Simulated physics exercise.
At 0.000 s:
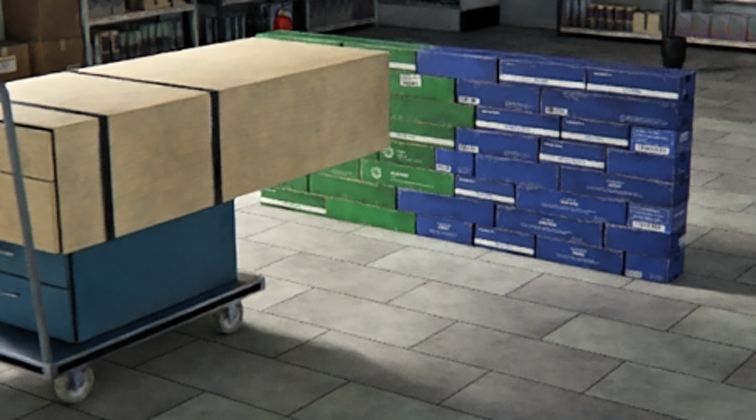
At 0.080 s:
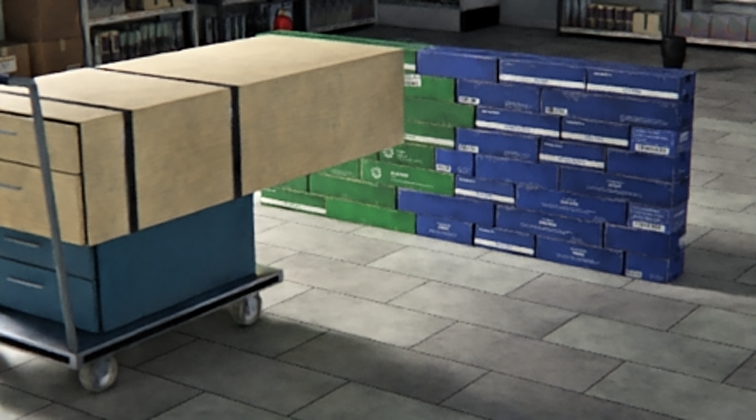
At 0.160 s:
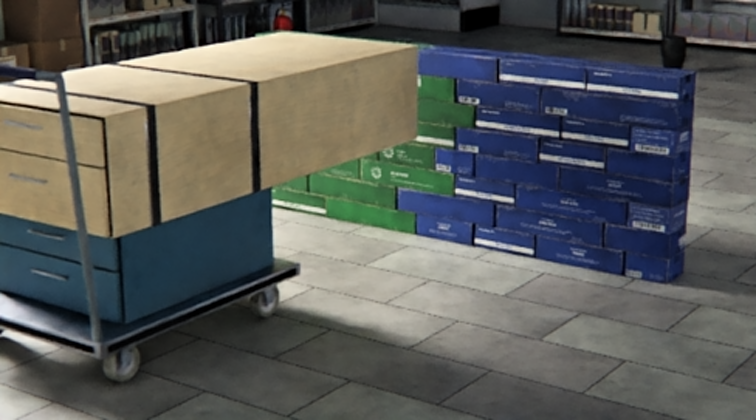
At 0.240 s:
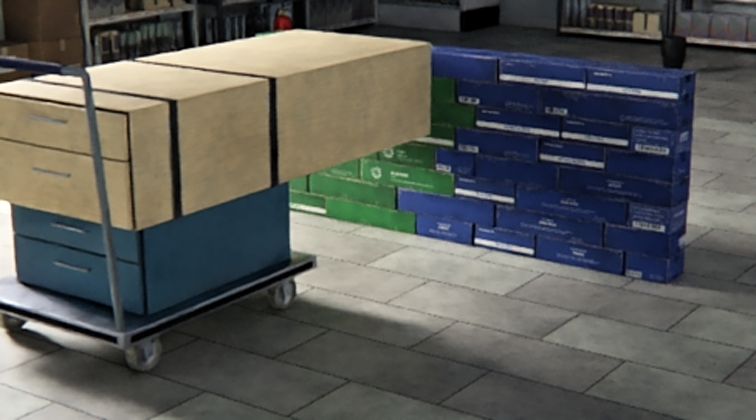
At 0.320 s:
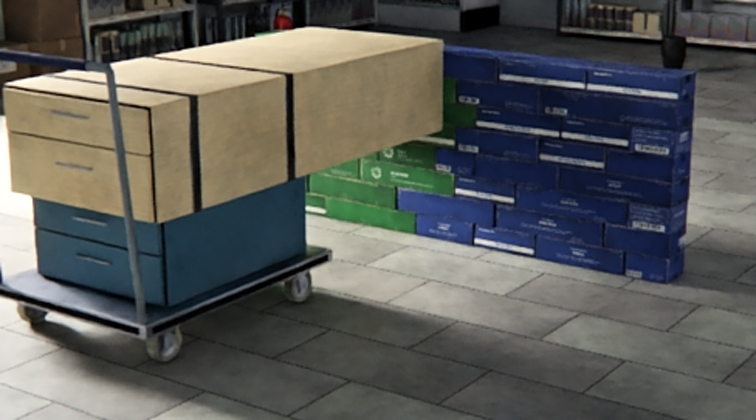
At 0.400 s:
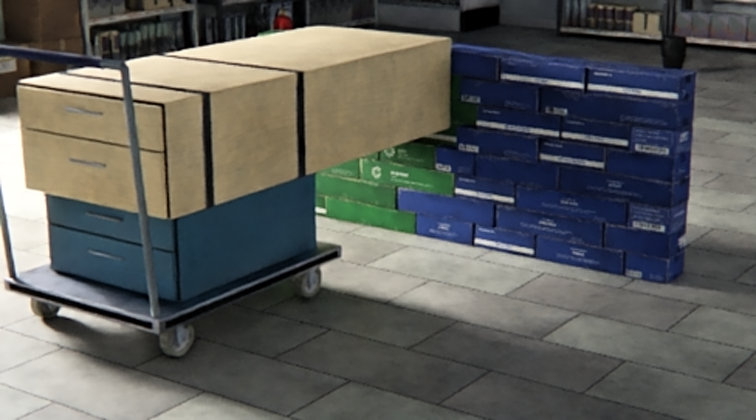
A trolley loaded with long strapped drawer units rolling rightward across a tiled floor, its overhanging end meeting a green and blue box wall.
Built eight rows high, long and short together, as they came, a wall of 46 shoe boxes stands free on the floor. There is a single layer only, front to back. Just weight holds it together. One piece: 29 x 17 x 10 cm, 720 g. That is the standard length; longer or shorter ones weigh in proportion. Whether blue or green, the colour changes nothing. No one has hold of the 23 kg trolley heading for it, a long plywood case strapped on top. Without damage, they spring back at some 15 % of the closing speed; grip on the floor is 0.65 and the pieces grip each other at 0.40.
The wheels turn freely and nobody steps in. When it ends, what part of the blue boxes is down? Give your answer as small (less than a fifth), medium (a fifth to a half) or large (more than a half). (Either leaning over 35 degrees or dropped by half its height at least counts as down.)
Small - less than a fifth.
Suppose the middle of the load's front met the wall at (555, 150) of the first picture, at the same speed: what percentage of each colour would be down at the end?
In that case you'd see green at 30 per cent and blue at 80 per cent down.
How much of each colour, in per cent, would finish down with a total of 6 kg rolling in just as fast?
In that case green comes to 0 and blue to 0 percent.
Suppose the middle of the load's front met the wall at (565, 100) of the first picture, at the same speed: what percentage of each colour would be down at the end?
Then green ends 10 per cent down and blue 60 per cent.
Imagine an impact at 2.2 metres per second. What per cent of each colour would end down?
Result - green: 50%; blue: 0%.
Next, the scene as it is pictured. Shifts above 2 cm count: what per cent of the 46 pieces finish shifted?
Answer: 40 %.
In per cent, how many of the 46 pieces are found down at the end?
About 40 per cent.
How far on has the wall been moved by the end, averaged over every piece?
On average the pieces shift about 20 cm.
After 0.52 s, load 14 cm past the wall's line, still rolling; none of the 24 blue boxes down (0 of 46 in all colours); top blue box unmoved; top green box leaning 9°.
After 0.70 s, load 22 cm past the wall's line, still rolling; none of the 24 blue boxes down (12 of 46 in all colours); top blue box unmoved; top green box leaning 39°, 8 cm lower.
After 0.92 s, load 31 cm past the wall's line, still rolling; 3 of the 24 blue boxes down (15 of 46 in all colours); top blue box unmoved; top green box on its side.
After 1.26 s, load 43 cm past the wall's line, still rolling; 3 of the 24 blue boxes down (19 of 46 in all colours); top blue box unmoved; top green box on its side.
At rest (2.4 s), load 67 cm past the wall's line, still rolling; 3 of the 24 blue boxes down (19 of 46 in all colours); top blue box unmoved; top green box on its side. That is 12 per cent. As the last picture would show them, middles, top blue box near (642, 83), top green box near (366, 151).
